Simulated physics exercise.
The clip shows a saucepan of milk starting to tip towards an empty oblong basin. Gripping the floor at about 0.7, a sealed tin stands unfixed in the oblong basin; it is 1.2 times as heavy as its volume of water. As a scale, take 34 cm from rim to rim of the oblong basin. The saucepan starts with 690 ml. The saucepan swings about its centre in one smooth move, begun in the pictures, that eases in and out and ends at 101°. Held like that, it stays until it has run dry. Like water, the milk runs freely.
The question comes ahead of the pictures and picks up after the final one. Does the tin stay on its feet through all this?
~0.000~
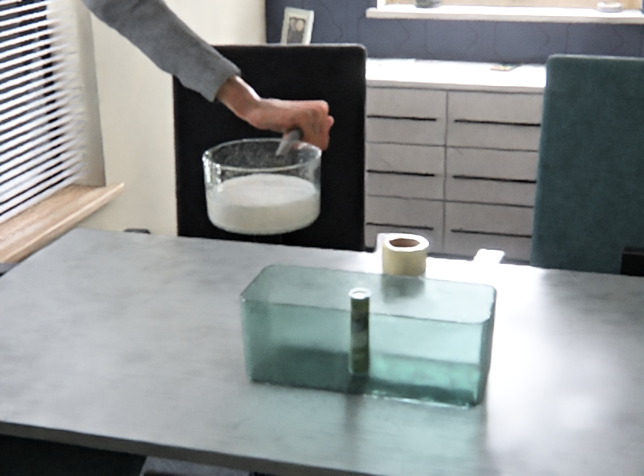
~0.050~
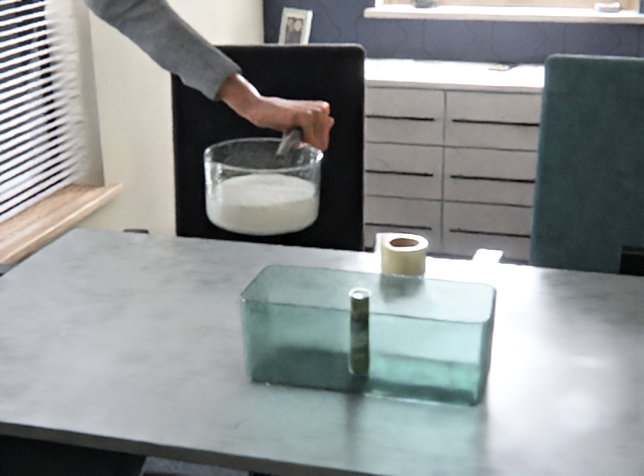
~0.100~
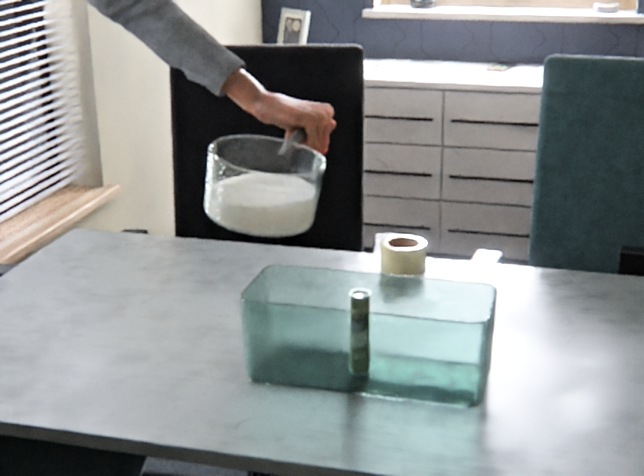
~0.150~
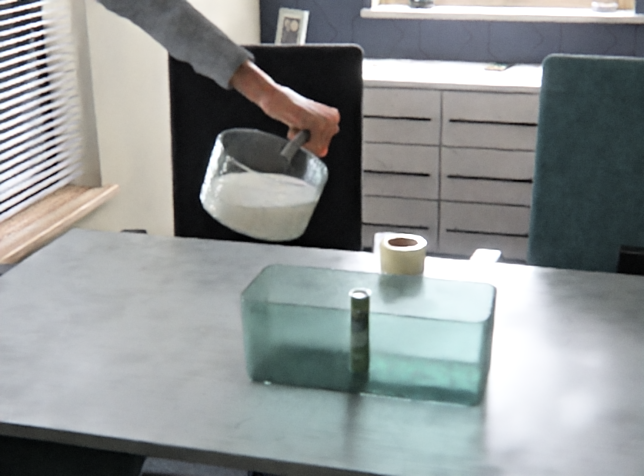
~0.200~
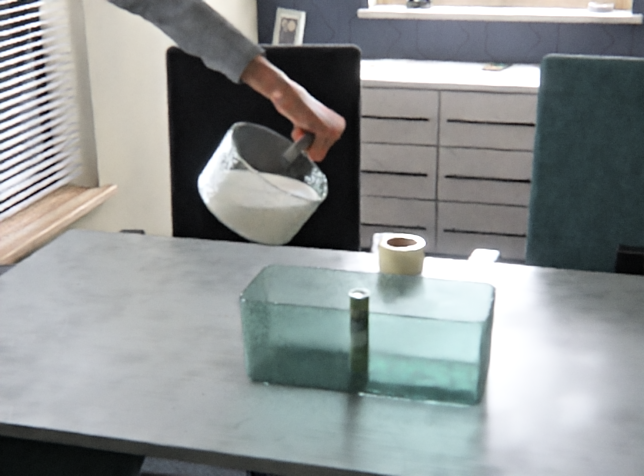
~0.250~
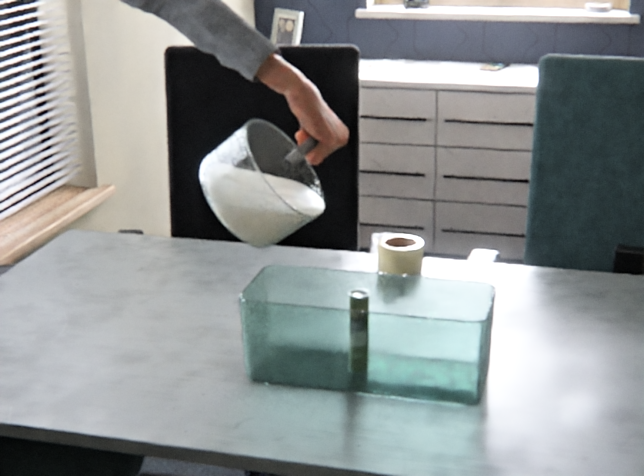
Overturned.
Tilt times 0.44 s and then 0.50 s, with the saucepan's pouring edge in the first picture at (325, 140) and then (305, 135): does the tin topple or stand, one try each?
First it tips over; then it tips over.
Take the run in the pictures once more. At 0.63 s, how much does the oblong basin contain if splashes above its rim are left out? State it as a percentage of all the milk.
I reckon close to 78 per cent.
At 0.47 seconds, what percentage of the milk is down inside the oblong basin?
Near 28 in a hundred.
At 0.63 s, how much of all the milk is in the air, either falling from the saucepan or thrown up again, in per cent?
Close to 8 in every hundred parts.
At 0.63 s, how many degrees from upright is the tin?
It is at some 0°.
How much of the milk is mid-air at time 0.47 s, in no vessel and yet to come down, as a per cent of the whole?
Some 40 per cent.
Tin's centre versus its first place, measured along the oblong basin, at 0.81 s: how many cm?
Roughly 5 cm.
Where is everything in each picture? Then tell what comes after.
Tilt 0°; pouring edge (317, 159); surface from (215, 185) to (316, 192); the oblong basin's rim runs from (253, 282) to (492, 306); the tin's top is at (360, 297), in the first frame.
Tilt 3°; pouring edge (318, 161); surface from (214, 185) to (316, 193), in the second frame.
Tilt 10°; pouring edge (322, 169); surface from (213, 184) to (316, 193), in the third frame.
Tilt 22°; pouring edge (325, 182); surface from (210, 180) to (316, 195), in the fourth frame.
Tilt 36°; pouring edge (324, 197); surface from (207, 173) to (318, 199), in the fifth frame.
Tilt 52°; pouring edge (319, 214); surface from (213, 166) to (318, 202); 1 per cent is over the edge, in the sixth frame.
After 0.47 s the tilt is 101° and 32 per cent is still to pour; the tin stands where it began.
After 0.63 s the tilt is 101° and 13 per cent is still to pour; the tin stands 2 cm from where it began.
After 0.81 s the tilt is 101° and 4 per cent is still to pour; the tin leans 30°.
After 0.99 s the tilt is 101° and 1 per cent is still to pour; the tin lies on its side.
In the end the tin lies on its side.
